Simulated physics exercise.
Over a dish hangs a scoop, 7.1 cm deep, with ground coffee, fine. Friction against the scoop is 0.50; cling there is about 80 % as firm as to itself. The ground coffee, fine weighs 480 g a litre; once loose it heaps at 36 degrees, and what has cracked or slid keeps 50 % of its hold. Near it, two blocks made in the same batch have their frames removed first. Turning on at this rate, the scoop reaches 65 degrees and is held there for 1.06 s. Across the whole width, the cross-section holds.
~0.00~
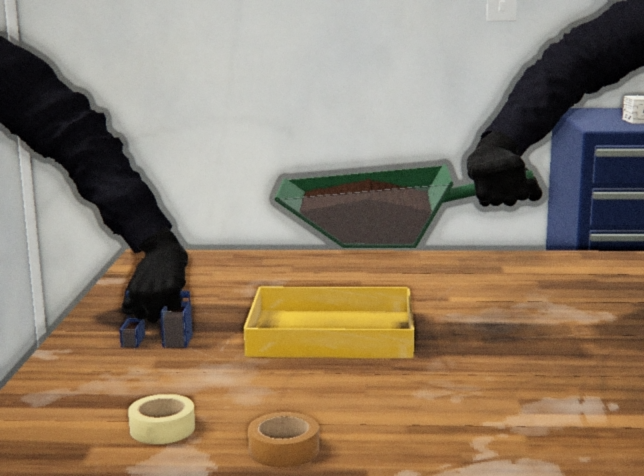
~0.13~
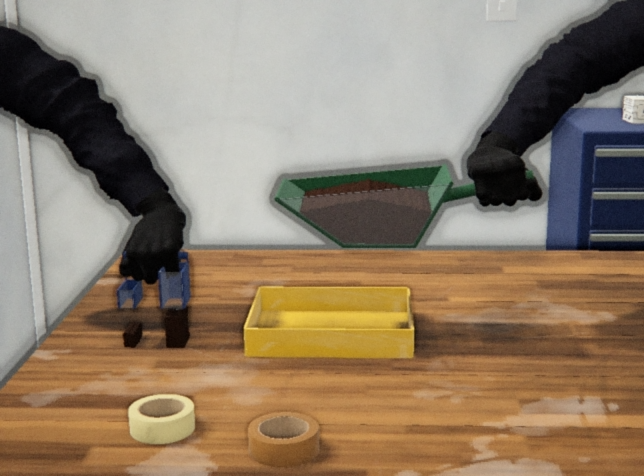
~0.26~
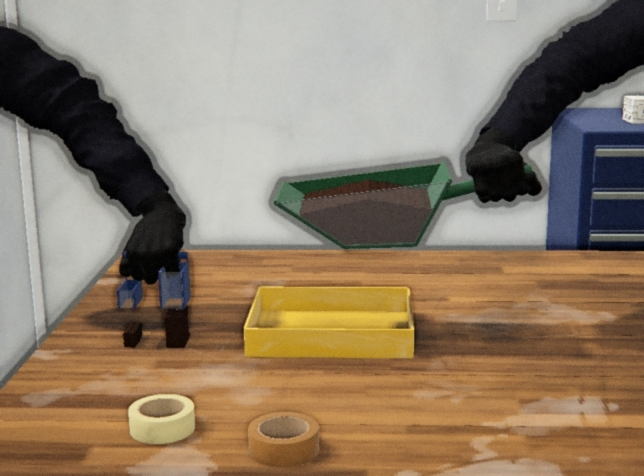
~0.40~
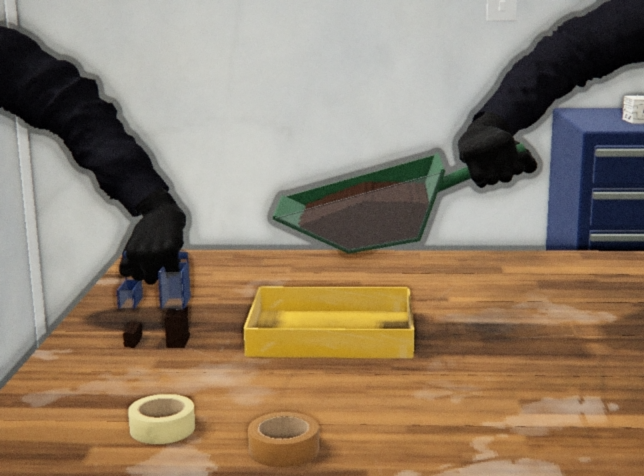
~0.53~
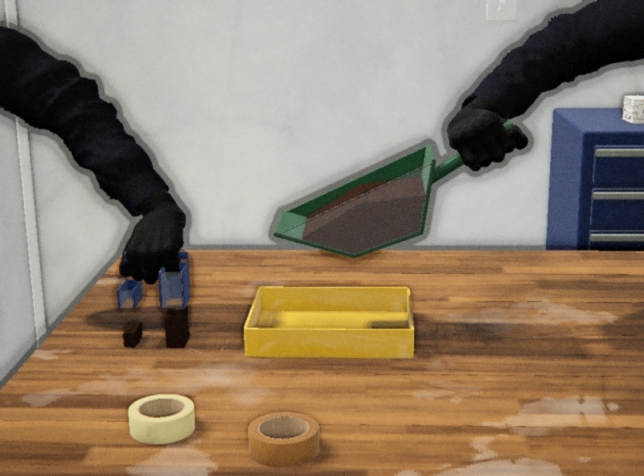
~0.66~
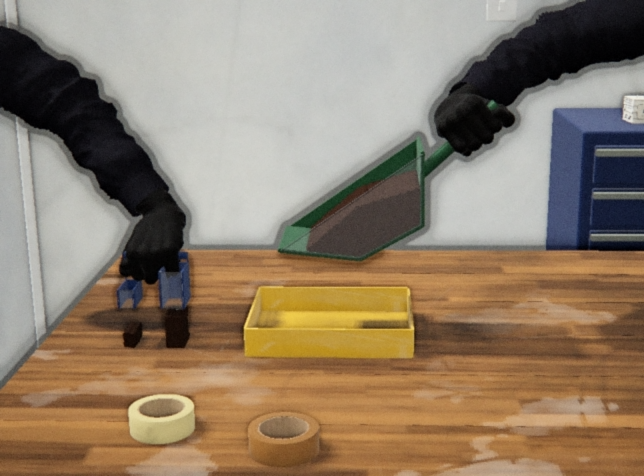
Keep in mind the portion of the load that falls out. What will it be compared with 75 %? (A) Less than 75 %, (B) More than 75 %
(A) Less than 75 %.
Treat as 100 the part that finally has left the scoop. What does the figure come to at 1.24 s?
Some 0 per cent.
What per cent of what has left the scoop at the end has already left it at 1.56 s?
Some 50 per cent.
After 0.93 s, the scoop is at 49 degrees and 0 % has left it.
After 1.24 s, the scoop is at 65 degrees and 0 % has left it.
After 1.56 s, the scoop is at 65 degrees and 30 % has left it.
After 1.87 s, the scoop is at 65 degrees and 57 % has left it.
After 2.33 s, the scoop is at 65 degrees and 57 % has left it.
